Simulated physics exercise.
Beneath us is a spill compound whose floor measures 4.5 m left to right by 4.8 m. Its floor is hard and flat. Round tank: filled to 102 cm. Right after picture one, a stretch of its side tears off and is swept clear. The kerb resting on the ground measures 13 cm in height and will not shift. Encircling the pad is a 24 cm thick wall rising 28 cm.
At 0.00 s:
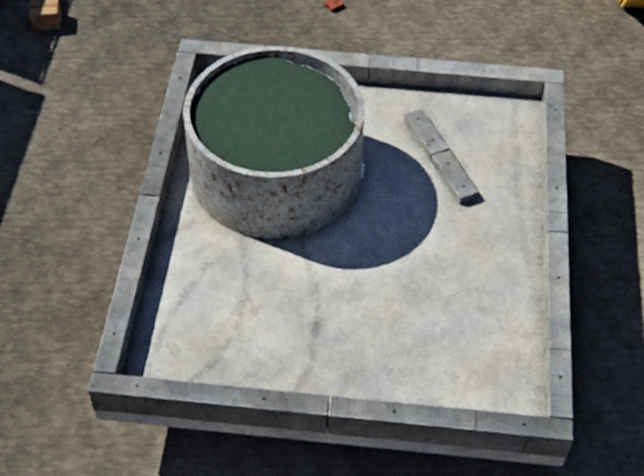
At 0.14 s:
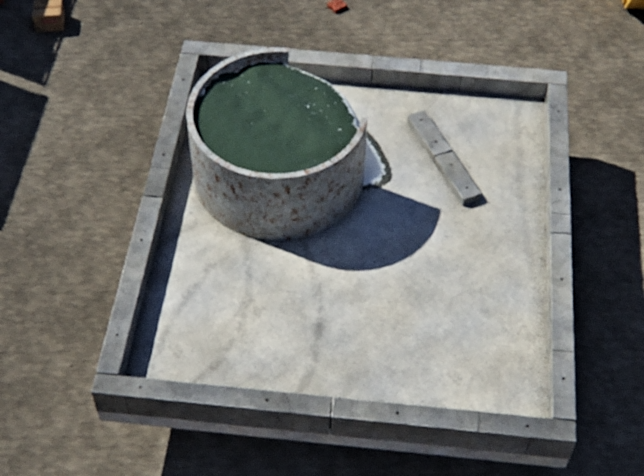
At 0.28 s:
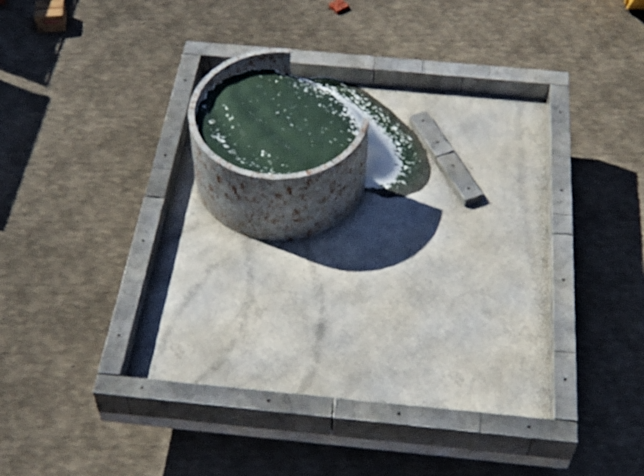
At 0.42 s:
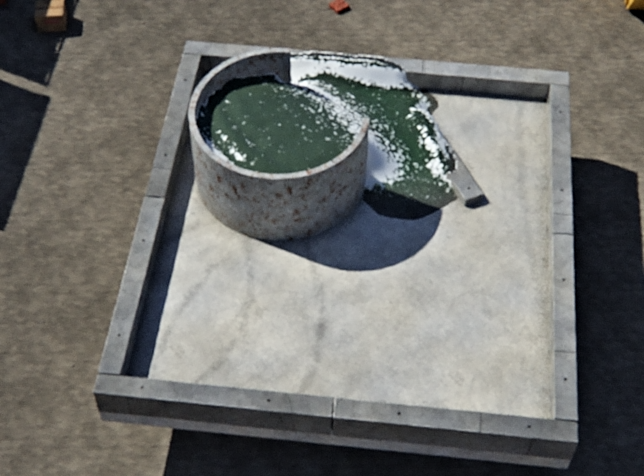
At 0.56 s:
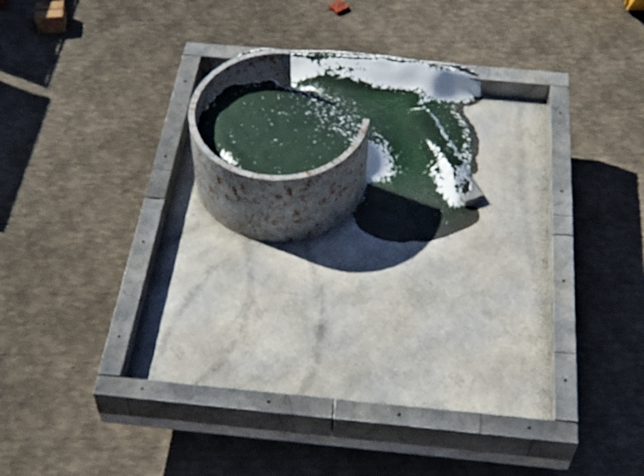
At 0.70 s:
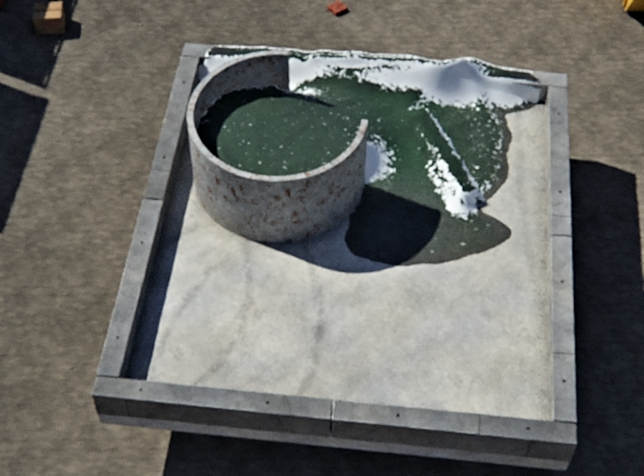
A round, mottled grey tank of dark green water stands at the upper left of a square, pale-floored pad, seen from high above in sunlight by a nearly still camera. Low grey walls edge the pad, and a narrow grey slab lies right of the tank. The tank's upper-right side opens, and green water with white foam pours out, covers the slab and spreads along the back wall and rightward.
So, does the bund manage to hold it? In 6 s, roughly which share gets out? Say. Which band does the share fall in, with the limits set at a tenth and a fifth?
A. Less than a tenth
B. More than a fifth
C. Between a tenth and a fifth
The answer is B.
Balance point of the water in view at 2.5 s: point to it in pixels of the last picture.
Balance point at about (375, 173).
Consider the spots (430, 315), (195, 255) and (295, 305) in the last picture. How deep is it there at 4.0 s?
Listed order: 7 / 2 / 2 cm.
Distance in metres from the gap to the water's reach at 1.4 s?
Around 3.6 metres.
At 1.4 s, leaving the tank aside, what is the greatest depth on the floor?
Roughly 53 cm.
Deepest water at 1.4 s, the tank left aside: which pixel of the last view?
Spot: Approx. (536, 148).
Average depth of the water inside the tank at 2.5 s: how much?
Roughly 23 cm on average.
After 1.1 s water covers 40 % of the floor and is deepest (46 cm) near (423, 97); 6 % is over the wall.
After 1.4 s water covers 40 % of the floor and is deepest (53 cm) near (536, 148); 11 % is over the wall.
After 2.5 s water covers 60 % of the floor and is deepest (42 cm) near (536, 116); 24 % is over the wall.
After 4.0 s water covers 80 % of the floor and is deepest (26 cm) near (538, 431); 25 % is over the wall.
After 6.0 s water covers 85 % of the floor and is deepest (23 cm) near (141, 392); 26 % is over the wall.
